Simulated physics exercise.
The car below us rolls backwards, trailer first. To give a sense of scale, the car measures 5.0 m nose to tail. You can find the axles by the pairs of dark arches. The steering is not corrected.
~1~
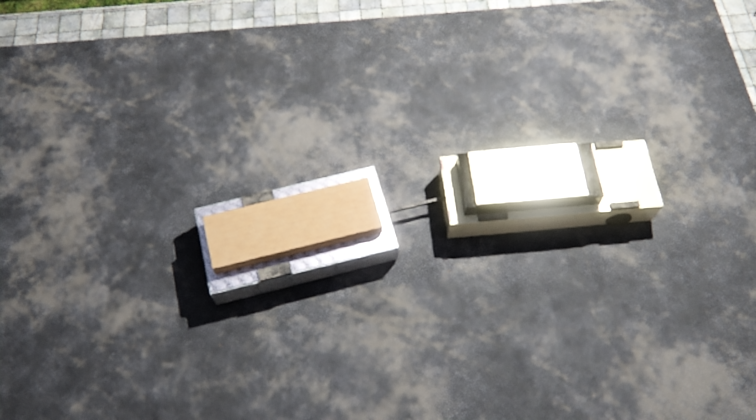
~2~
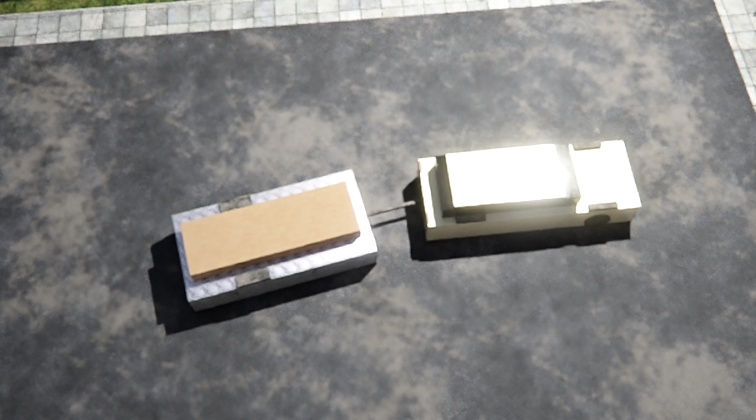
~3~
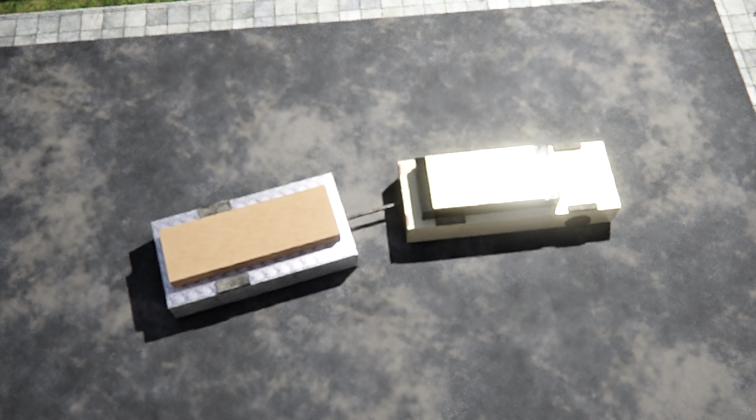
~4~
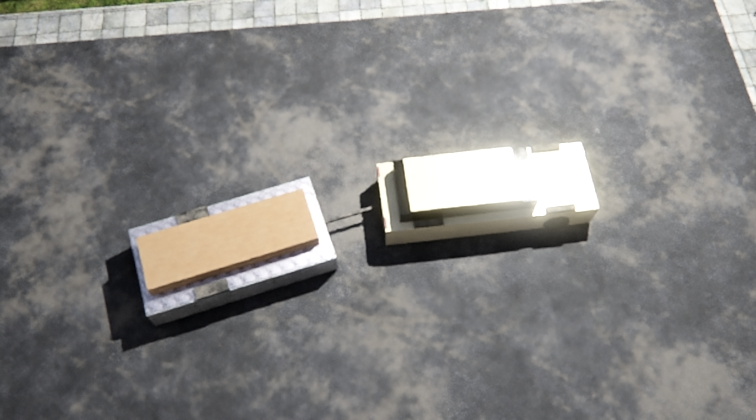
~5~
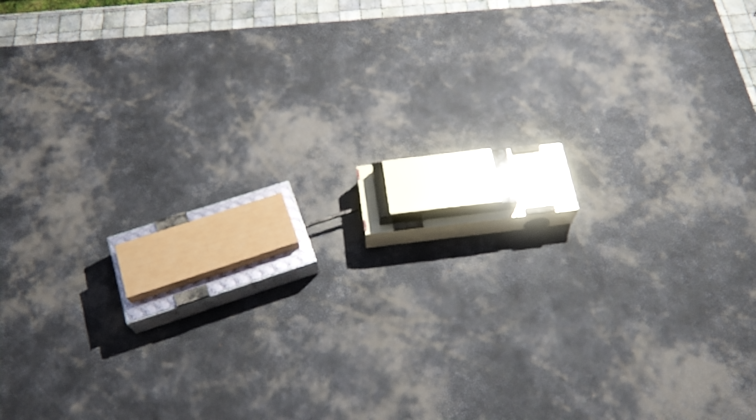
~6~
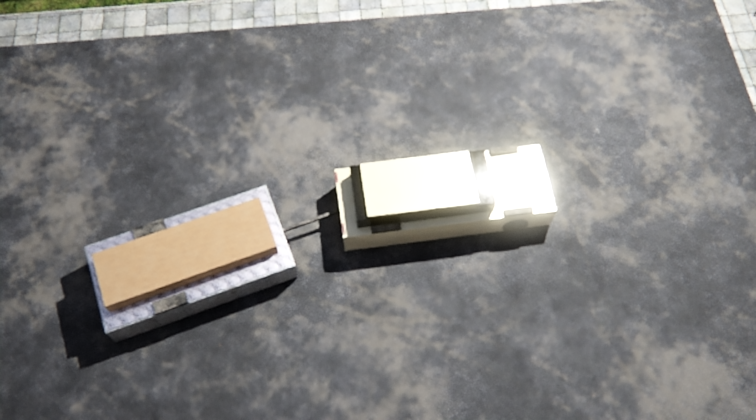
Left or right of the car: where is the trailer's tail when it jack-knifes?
It folds toward the right.
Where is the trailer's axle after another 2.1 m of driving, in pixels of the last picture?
(71, 302).
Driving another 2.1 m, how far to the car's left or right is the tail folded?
Folded some 20° to the right of the car.
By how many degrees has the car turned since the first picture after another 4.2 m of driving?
I'd put it at around 6 degrees.
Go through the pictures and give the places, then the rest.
In the first frame, car's middle (556, 172), trailer's axle (266, 234); tail 10° to the car's right; front wheels 3° right.
In the second frame, car's middle (534, 173), trailer's axle (244, 240); tail 10° to the car's right.
In the third frame, car's middle (513, 175), trailer's axle (224, 245); tail 11° to the car's right.
In the fourth frame, car's middle (491, 176), trailer's axle (202, 252); tail 12° to the car's right.
In the fifth frame, car's middle (470, 178), trailer's axle (182, 258); tail 13° to the car's right.
In the sixth frame, car's middle (448, 180), trailer's axle (160, 265); tail 14° to the car's right.
After another 2.1 m, the tail is 19° to the car's right, the car has turned 4° and the trailer's axle is at (71, 302) of the last picture.
After another 4.2 m, the tail is 27° to the car's right, the car has turned 7° and the trailer's axle is out of the picture.
After another 6.4 m, the tail is 41° to the car's right, the car has turned 9° and the trailer's axle is out of the picture.
After another 8.5 m, the tail is 60° to the car's right, the car has turned 11° and the trailer's axle is out of the picture; it has jack-knifed.
